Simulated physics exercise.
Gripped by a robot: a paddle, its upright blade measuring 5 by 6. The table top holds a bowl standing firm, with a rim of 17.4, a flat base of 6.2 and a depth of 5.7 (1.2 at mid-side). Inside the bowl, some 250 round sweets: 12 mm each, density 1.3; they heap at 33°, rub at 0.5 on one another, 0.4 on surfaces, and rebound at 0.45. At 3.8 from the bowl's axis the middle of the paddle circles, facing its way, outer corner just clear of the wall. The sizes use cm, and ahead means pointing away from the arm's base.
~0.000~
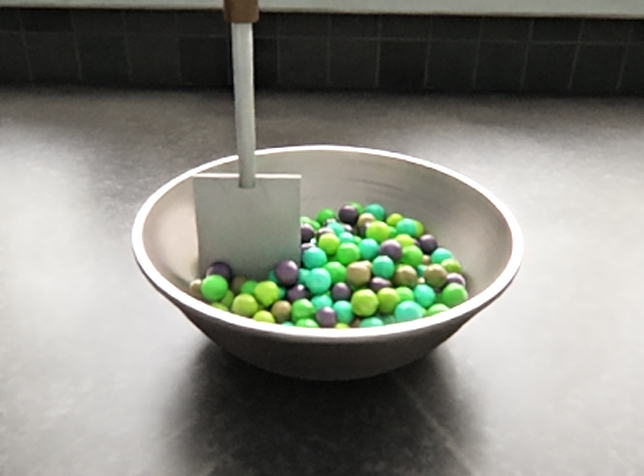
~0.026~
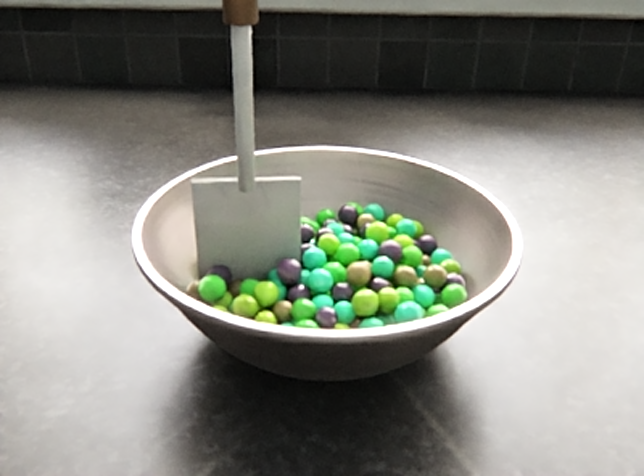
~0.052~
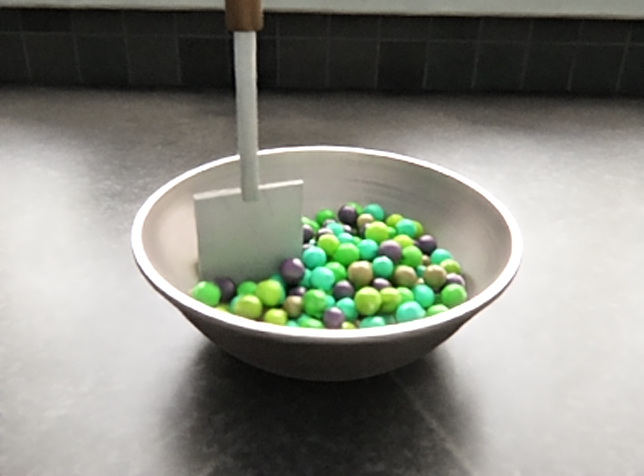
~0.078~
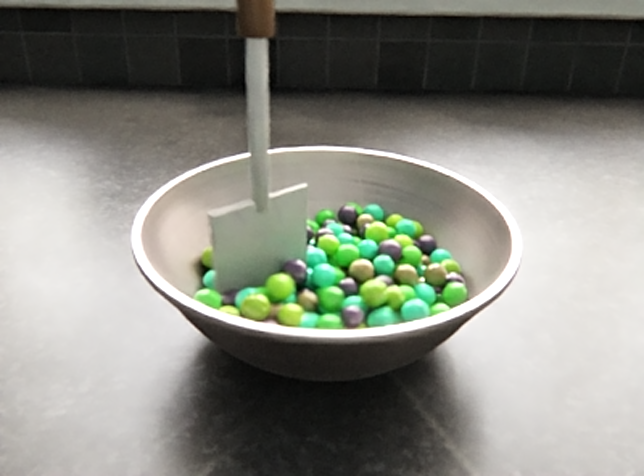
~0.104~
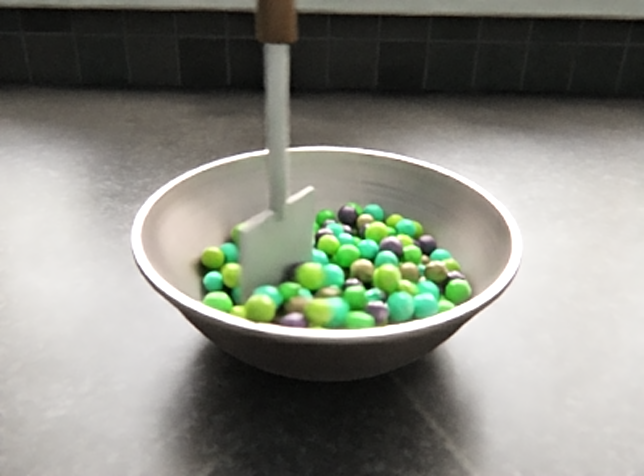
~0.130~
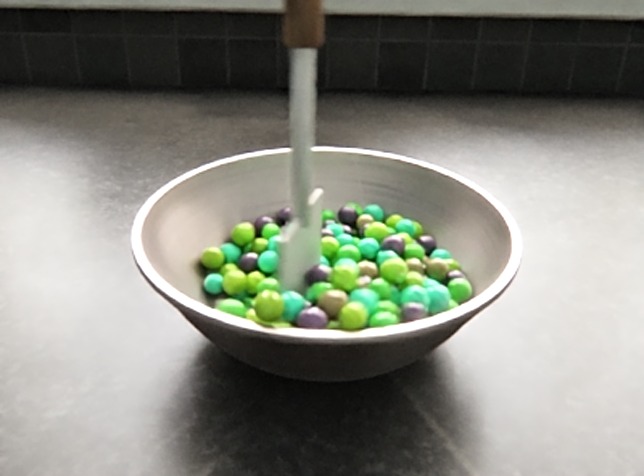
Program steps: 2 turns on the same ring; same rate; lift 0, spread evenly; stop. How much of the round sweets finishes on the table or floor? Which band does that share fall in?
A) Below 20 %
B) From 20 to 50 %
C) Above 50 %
(B) From 20 to 50 %.
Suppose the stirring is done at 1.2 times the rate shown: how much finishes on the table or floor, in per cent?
It would come to around 45 percent.
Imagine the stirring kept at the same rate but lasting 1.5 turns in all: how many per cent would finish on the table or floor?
It would be around 30 percent.
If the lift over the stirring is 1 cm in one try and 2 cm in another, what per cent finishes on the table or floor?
30 and 20 %.
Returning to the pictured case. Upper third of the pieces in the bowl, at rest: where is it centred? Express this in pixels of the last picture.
Roughly pixel (248, 309).
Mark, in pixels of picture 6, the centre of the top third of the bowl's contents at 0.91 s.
(386, 192).
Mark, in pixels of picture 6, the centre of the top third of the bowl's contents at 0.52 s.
The top third is centred near (211, 222) in the last picture.
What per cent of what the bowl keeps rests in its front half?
It comes to near 65 percent.
After 0.52 s, 326° round, highest piece 8 above the table; 207 in the bowl, 31 on the table or floor, 9 in flight or on the tool.
After 0.91 s, 220° round, highest piece 7 above the table; 180 in the bowl, 65 on the table or floor, 2 in flight or on the tool.
After 1.31 s, 0° round, highest piece 6 above the table; 161 in the bowl, 85 on the table or floor, 1 in flight or on the tool.
After 2.01 s, 0° round, highest piece 6 above the table; 161 in the bowl, 86 on the table or floor.
In the end, 161 in the bowl, 86 on the table or floor. That is 35 % on the table or floor.
